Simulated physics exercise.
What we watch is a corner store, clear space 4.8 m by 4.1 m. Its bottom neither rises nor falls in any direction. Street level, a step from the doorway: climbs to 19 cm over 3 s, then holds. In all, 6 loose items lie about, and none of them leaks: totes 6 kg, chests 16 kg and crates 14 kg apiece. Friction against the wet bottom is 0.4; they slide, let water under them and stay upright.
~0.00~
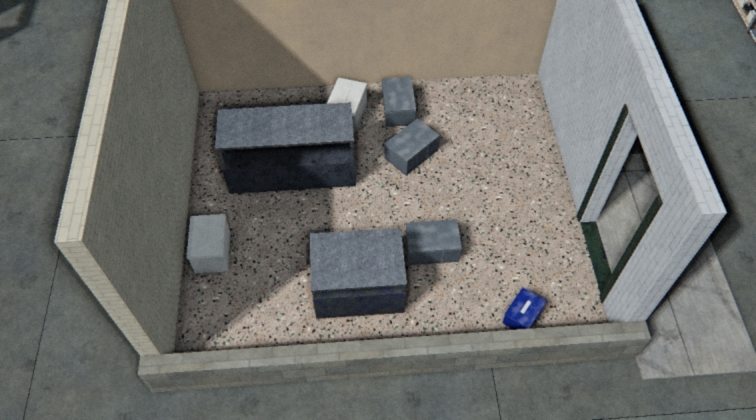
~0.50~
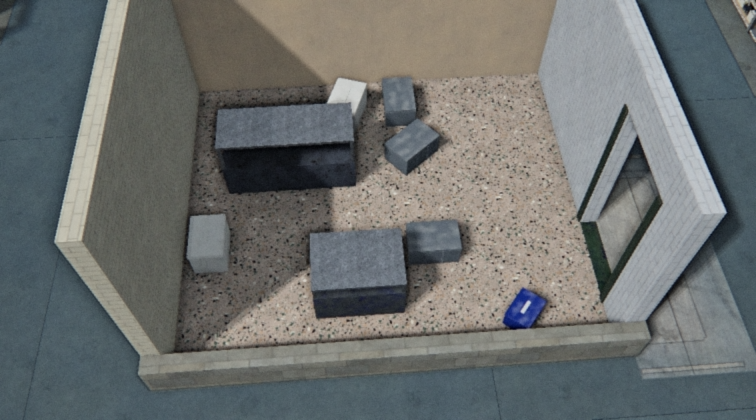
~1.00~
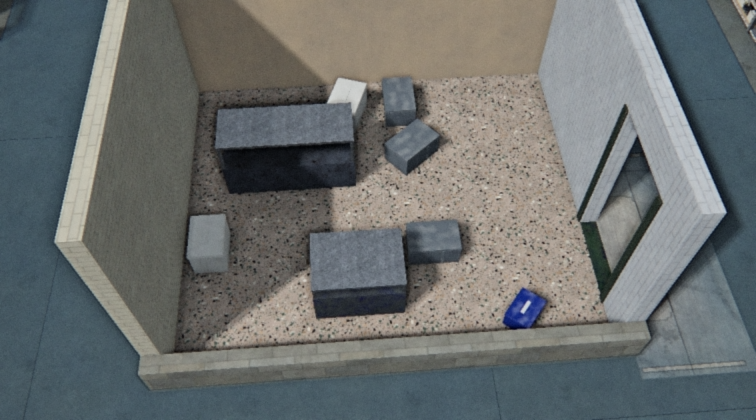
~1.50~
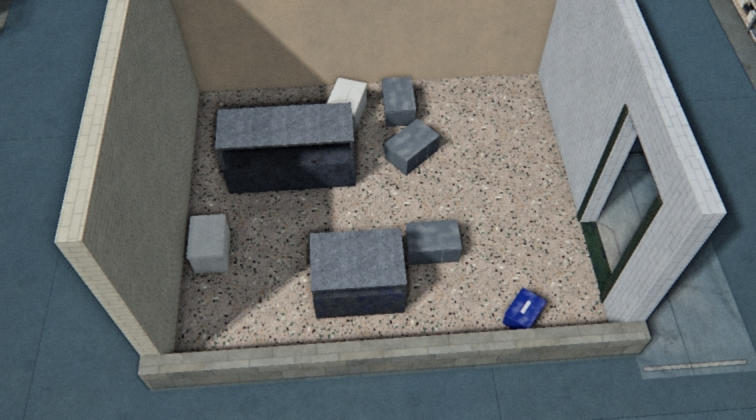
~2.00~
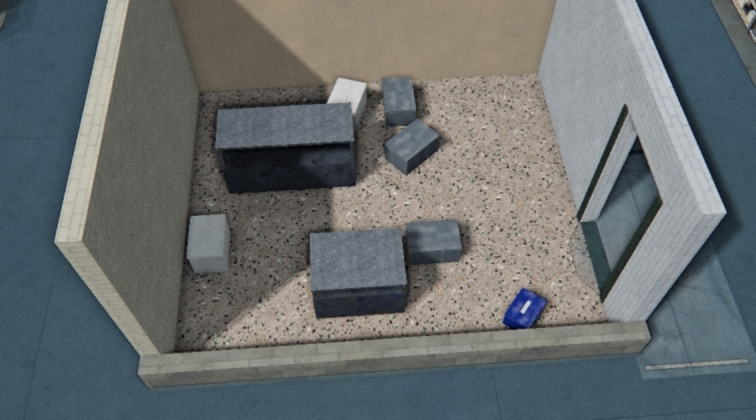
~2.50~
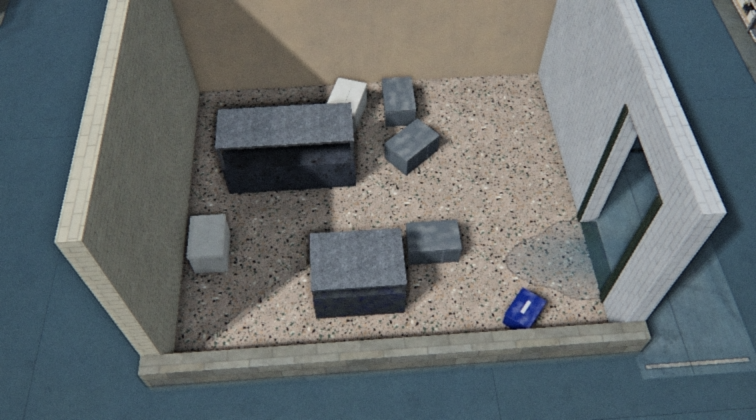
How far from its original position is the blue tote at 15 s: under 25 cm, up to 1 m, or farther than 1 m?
Result: A large displacement.
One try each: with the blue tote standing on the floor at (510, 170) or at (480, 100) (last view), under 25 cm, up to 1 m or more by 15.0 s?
Try one: Negligible displacement; try two: Large displacement.
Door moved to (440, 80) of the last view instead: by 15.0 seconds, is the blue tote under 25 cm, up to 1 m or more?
As for the blue tote, it winds up a long way off.
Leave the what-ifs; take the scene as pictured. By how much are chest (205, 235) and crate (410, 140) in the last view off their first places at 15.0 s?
The first is 250 cm from its start, the second 100 cm.
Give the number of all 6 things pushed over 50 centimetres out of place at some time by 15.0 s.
The number is 5.
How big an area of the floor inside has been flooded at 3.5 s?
The covered patch comes to about 3.5 m2.
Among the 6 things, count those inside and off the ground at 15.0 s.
Total: 5.
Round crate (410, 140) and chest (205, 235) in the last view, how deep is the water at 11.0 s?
I'd put it at 5 cm and 7 cm respectively.
After 3.5 s the blue tote is near (521, 313), 0.1 m from its start, aground; 0 afloat.
After 6.8 s the blue tote is near (248, 335), 3.0 m from its start, aground; 0 afloat.
After 11.0 s the blue tote is near (212, 230), 3.7 m from its start, afloat; 2 afloat.
After 15.0 s the blue tote is near (255, 265), 3.0 m from its start, afloat; 5 afloat.
